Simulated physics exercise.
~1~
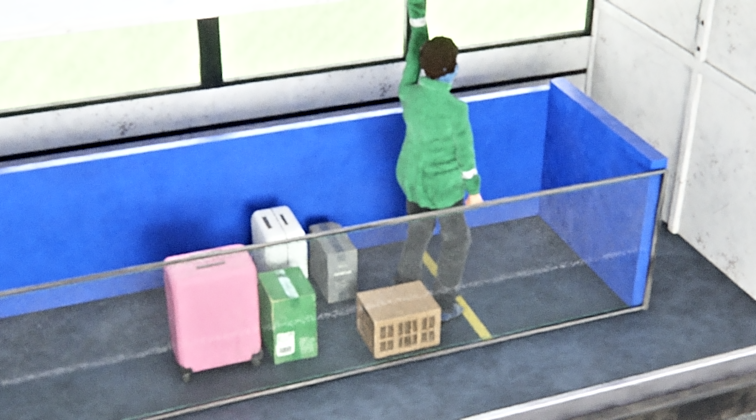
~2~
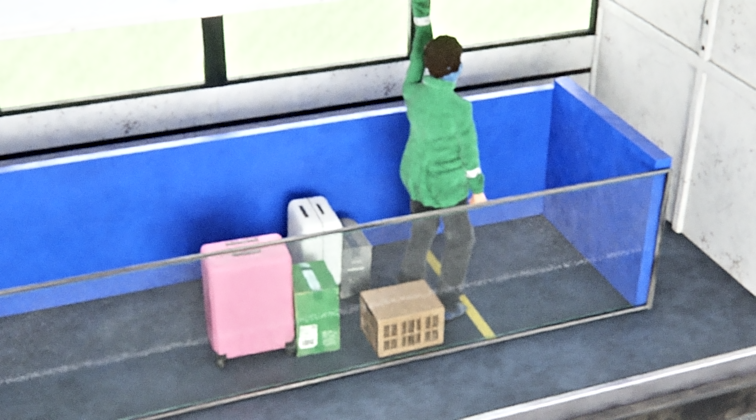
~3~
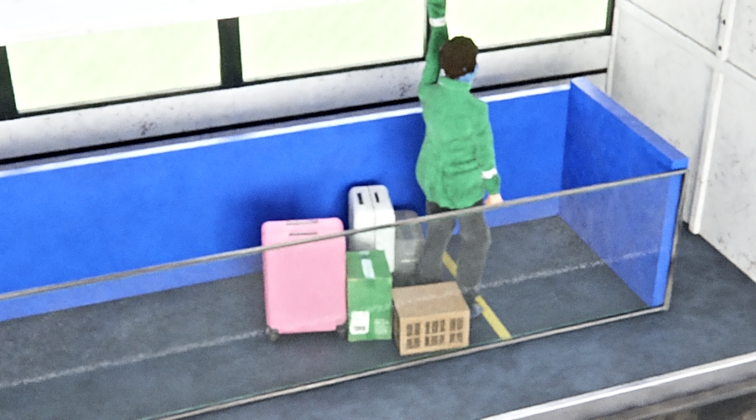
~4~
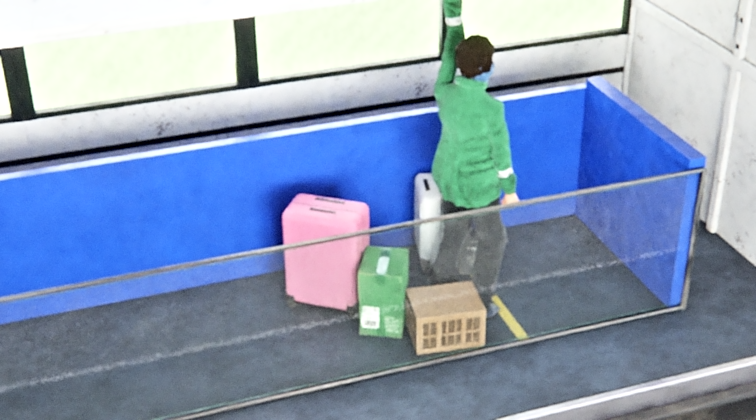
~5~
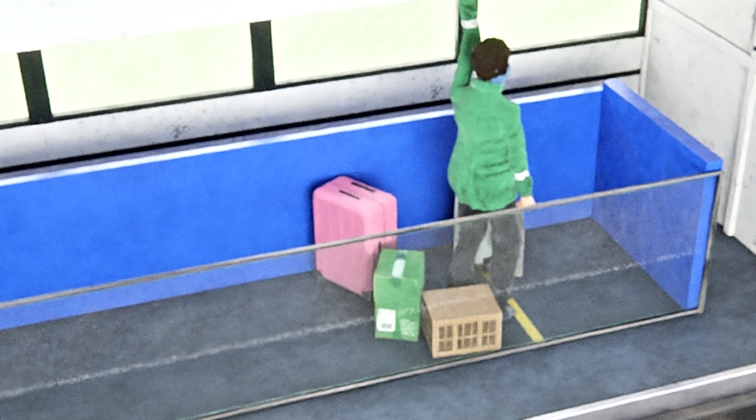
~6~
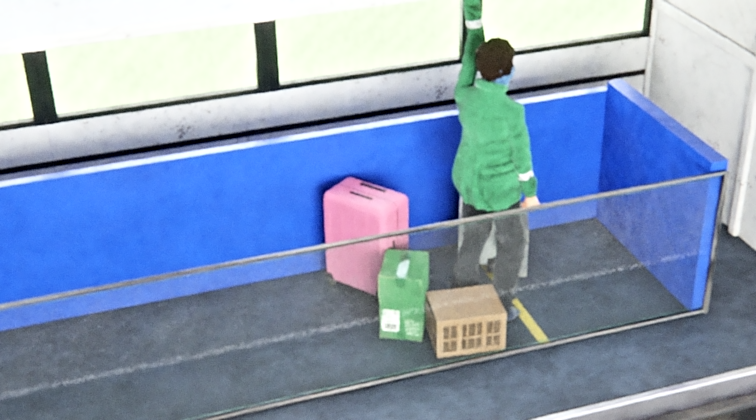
A big pink wheeled case rolled right and toward the blue back wall while a small white case and a grey carton slid behind a standing passenger in green, the carton passing the yellow line; the pink case, green pack and brown crate stopped short.
